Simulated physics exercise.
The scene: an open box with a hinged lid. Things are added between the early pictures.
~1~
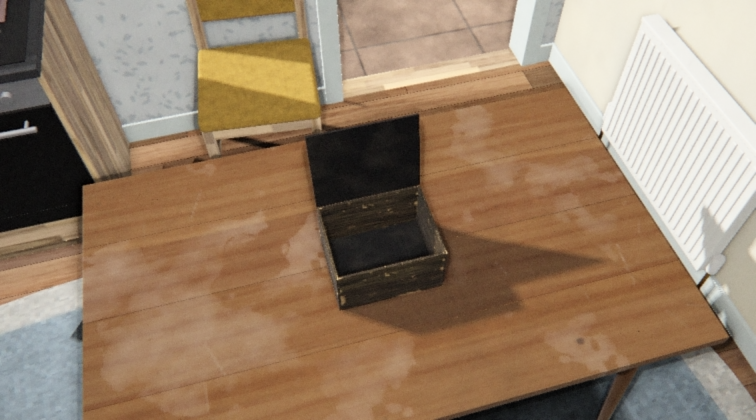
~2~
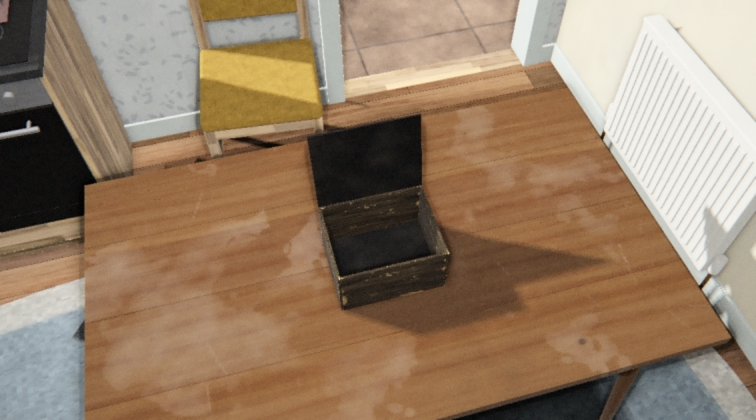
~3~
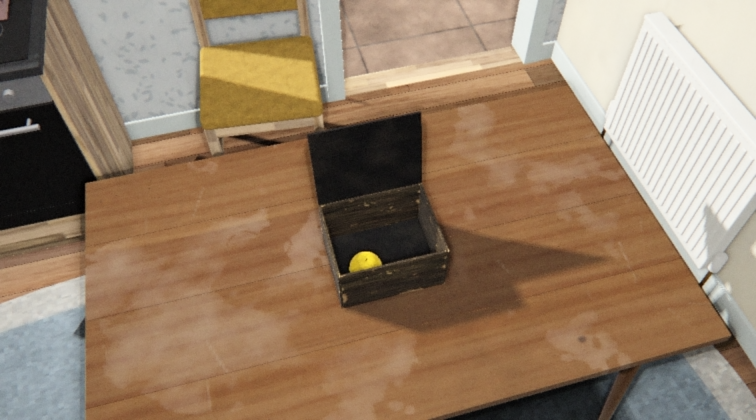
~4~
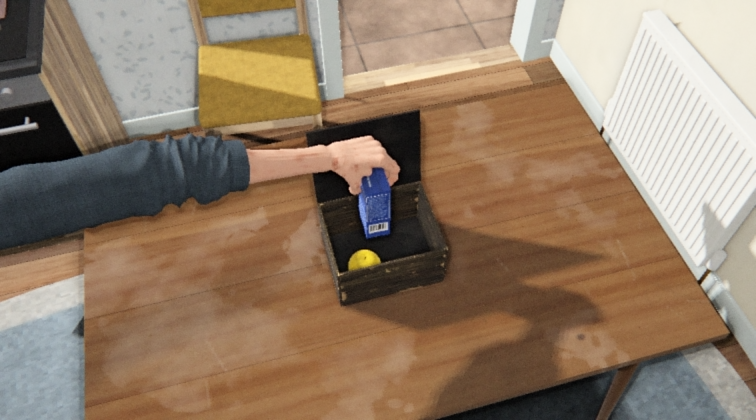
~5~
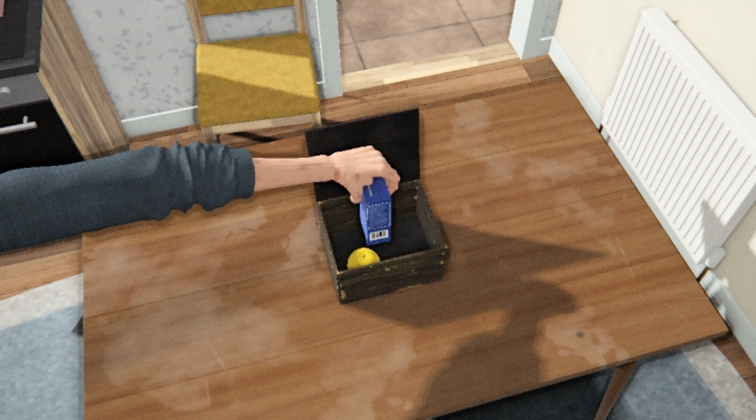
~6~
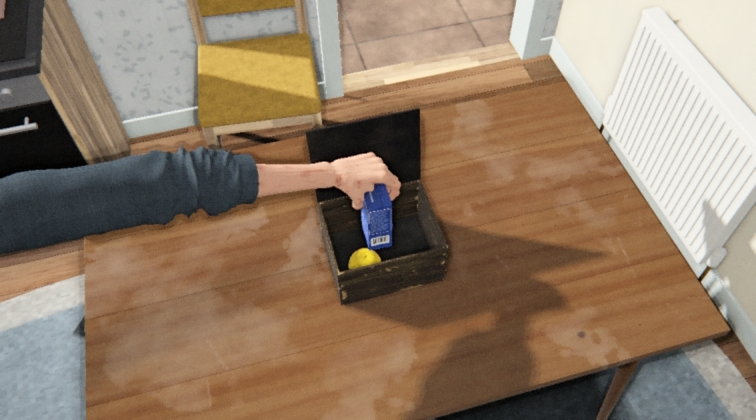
A yellow ball appears in an open, dark wooden box on a table, then a hand reaching in from the left lowers a blue carton into the box behind the ball and keeps hold of it.
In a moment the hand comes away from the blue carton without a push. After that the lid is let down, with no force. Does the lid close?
It sits on the rim.
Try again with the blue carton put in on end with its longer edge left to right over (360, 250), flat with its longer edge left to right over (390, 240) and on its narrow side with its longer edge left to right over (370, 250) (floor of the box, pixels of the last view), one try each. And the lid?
In the first case it is held up; in the second case it closes; in the third case it shuts flat.
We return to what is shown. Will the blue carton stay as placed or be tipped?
The blue carton tips.
Then, 1.00 s on from there, lid starting down; blue carton on its side near (398, 247); yellow apple shifted a little.
Then, 1.80 s on from there, lid 39° above the rim; blue carton on its side near (398, 247); yellow apple shifted a little.
In the end, lid shut; toppled in the box, blue carton; yellow apple unmoved. At the end, from the last picture's camera, blue carton near (398, 247).
